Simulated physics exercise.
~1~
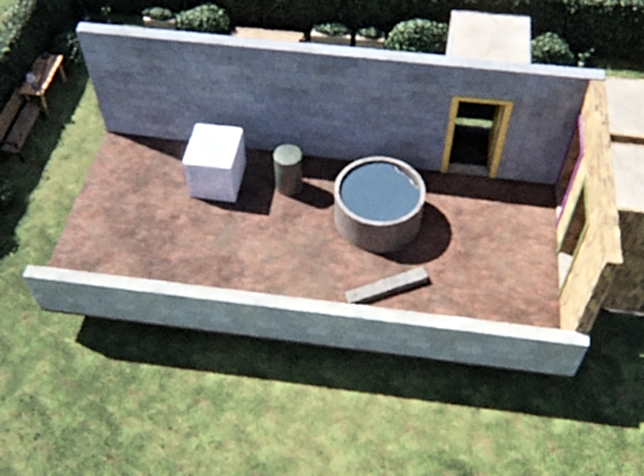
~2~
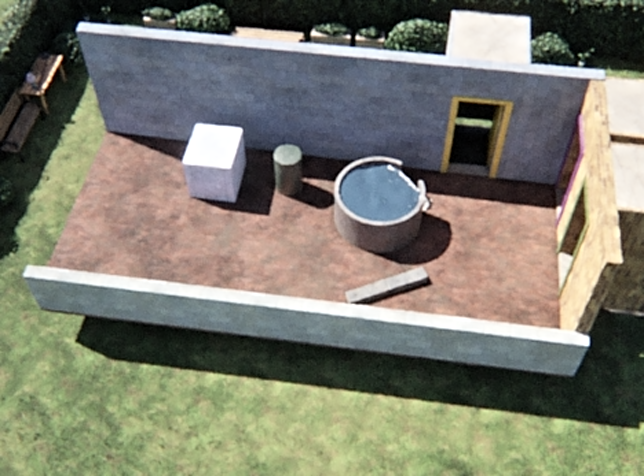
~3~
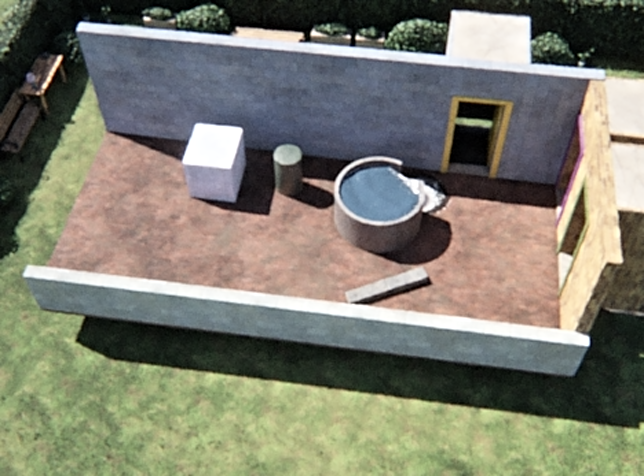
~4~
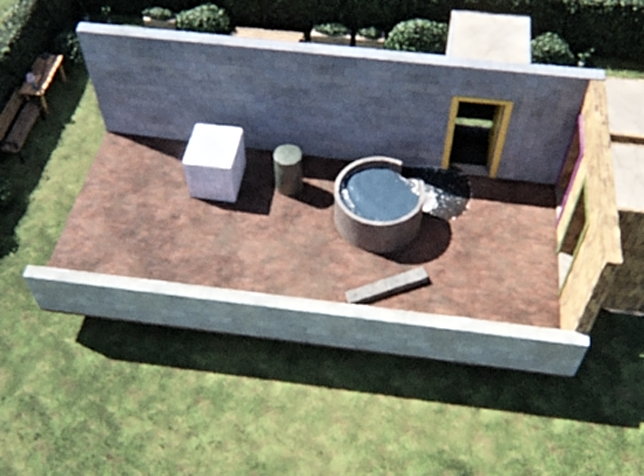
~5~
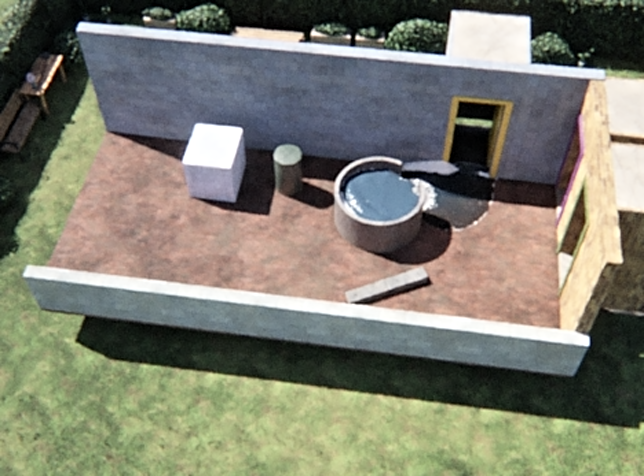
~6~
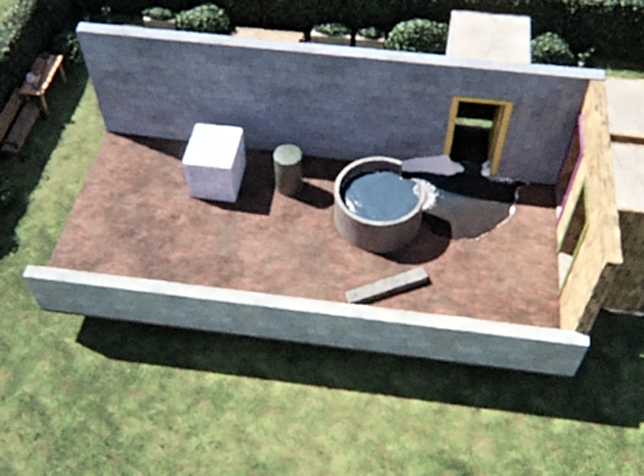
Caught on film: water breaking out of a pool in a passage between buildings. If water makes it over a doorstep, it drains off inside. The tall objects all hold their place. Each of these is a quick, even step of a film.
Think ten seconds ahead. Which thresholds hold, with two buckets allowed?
At the end, green door: Does not overshoot. Purple door: Overshoots. Yellow door: Overshoots.
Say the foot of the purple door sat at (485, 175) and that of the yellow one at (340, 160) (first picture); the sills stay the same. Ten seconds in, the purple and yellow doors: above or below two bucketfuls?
I'd say the purple door breaks the limit and the yellow door keeps within limits.
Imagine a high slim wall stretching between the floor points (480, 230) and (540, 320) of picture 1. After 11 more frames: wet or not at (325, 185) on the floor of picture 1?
Submerged.
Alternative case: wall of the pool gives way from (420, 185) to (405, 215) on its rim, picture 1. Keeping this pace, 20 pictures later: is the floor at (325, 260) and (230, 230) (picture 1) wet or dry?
Respectively: Parched and parched.
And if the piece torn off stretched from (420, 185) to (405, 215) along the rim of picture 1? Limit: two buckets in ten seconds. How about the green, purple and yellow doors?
The green one tops the mark; the purple one tops the mark; the yellow one falls short.
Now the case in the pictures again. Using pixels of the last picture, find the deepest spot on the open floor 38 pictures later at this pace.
Somewhere close to (551, 203).
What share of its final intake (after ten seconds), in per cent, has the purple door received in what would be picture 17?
Share at that point: Roughly 30 %.
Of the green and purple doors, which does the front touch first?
Answer: The purple one.
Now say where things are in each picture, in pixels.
The round tank at (380, 193) is whole and still, in the first frame.
Water pours out on the round tank's far side and has run to (426, 208), in the second frame.
The front is at (435, 180), out from the gap on the round tank's far side, in the third frame.
Water pours out on the round tank's far side and has run to (464, 178), in the fourth frame.
The front is at (492, 179), out from the gap on the round tank's far side, in the fifth frame.
Water pours out on the round tank's far side and has run to (521, 182), in the sixth frame.
A moment on, water covers 15 % of the floor; the green door not reached, the purple door under two buckets in, the yellow door far over two buckets in.
Next, water covers 20 % of the floor; the green door wet at the sill, nothing in, the purple door far over two buckets in, the yellow door far over two buckets in.
Then, water covers 25 % of the floor; the green door wet at the sill, nothing in, the purple door far over two buckets in, the yellow door far over two buckets in.
Later, water covers 30 % of the floor; the green door wet at the sill, nothing in, the purple door far over two buckets in, the yellow door far over two buckets in.
In the end, water covers 45 % of the floor; the green door wet at the sill, nothing in, the purple door far over two buckets in, the yellow door far over two buckets in.
